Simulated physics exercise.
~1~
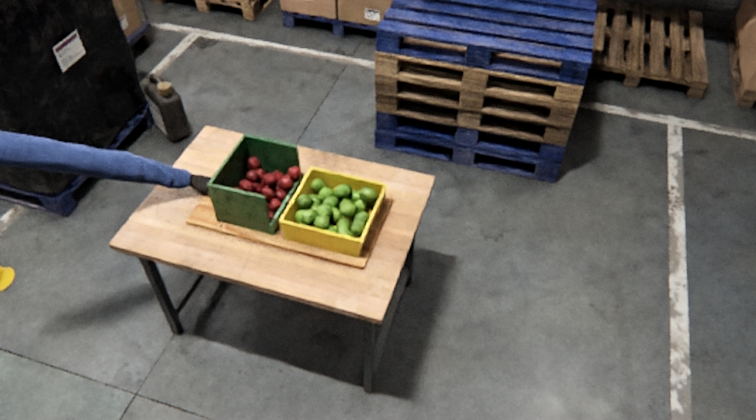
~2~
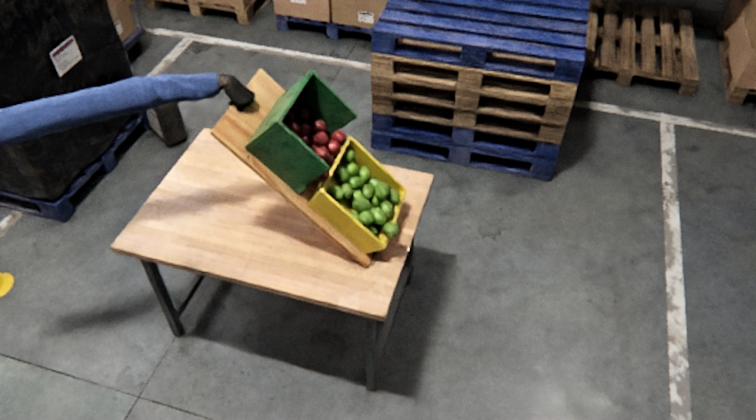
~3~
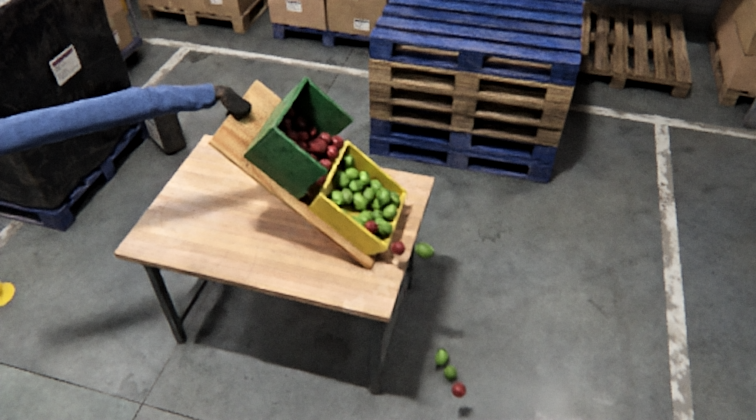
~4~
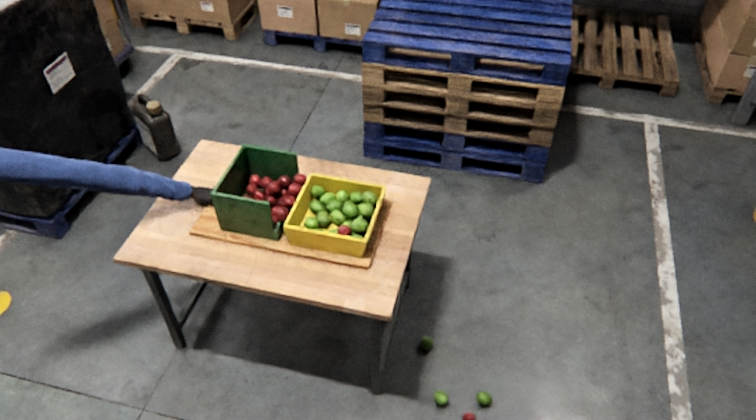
In the video, a blue-sleeved arm lifts the left end of a board holding a green crate of red apples and a yellow crate of green fruit, spilling several pieces off the table's right side, then lowers the board with most still in the crates.
